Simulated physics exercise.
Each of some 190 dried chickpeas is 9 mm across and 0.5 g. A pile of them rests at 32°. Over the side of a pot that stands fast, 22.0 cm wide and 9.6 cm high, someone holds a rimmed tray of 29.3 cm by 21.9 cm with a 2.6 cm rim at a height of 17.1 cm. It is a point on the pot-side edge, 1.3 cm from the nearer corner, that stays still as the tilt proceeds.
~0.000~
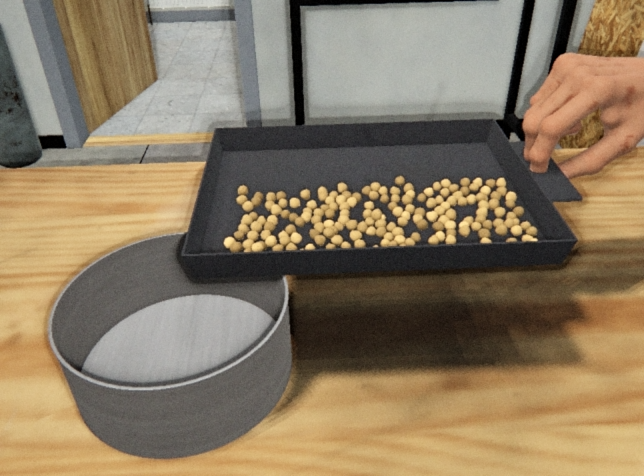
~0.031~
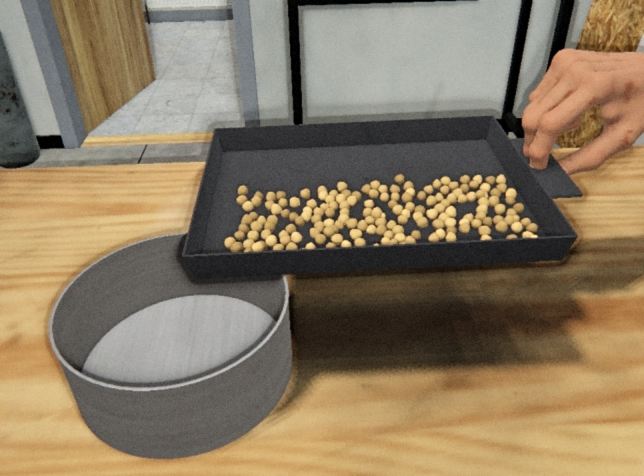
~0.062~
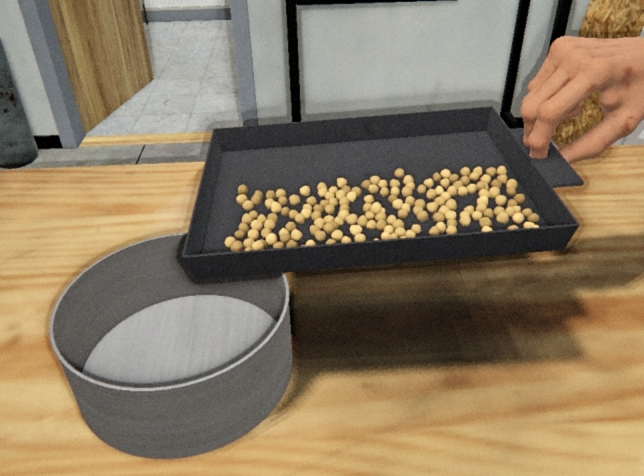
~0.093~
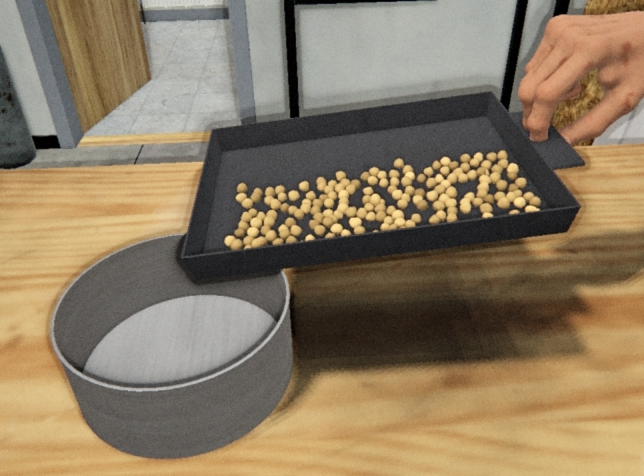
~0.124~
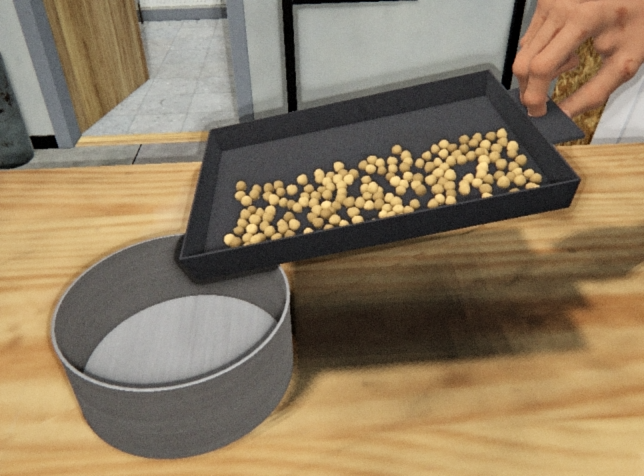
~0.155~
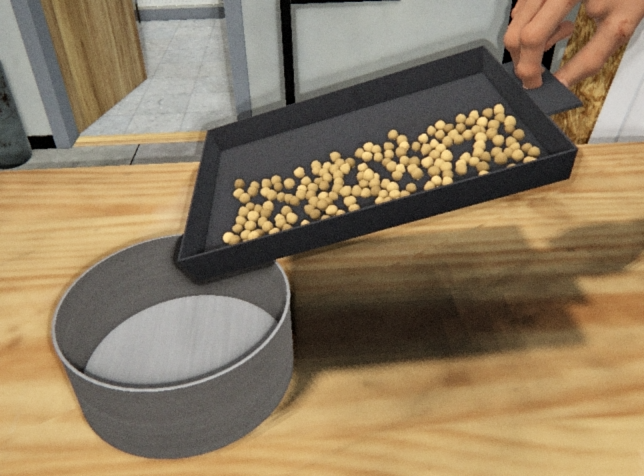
A dark rimmed tray of small, round tan chickpeas, held by a hand at its right end, sits nearly level above a wooden table, its left end over a round grey pot. The hand then raises the right end, slowly at first and then faster, until the tray slants down toward the still pot.
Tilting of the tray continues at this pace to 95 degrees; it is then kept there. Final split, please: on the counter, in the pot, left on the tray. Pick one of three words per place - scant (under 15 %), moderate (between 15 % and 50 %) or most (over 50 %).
My call is counter: Scant, pot: Most, tray: Scant.
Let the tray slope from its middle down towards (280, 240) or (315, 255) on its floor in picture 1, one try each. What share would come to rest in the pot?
That would be close to 55 per cent and then close to 15 per cent.
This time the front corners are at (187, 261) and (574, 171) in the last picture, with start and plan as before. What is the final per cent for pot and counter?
In the pot: 55 per cent; on the counter: 45 per cent.
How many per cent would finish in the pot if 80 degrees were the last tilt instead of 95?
60 percent.
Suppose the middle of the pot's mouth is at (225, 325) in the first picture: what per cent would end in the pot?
Something like 65 per cent would settle in it.
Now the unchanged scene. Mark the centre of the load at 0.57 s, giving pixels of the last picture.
Look near (184, 213) in the last picture.
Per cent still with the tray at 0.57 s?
Load share: Around 100%.
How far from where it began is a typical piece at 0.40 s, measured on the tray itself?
By then it sits near 4 cm from where it began.
Then, at 0.40 s, tilt 55 degrees; the tray holds 100 %, the pot 0 %.
After 0.57 s, tilt 83 degrees; the tray holds 100 %, the pot 0 %.
After 0.85 s, tilt 95 degrees; the tray holds 20 %, the pot 70 %.
By 1.9 s all is still; counter 5 %, pot 95 %, tray 0 %.
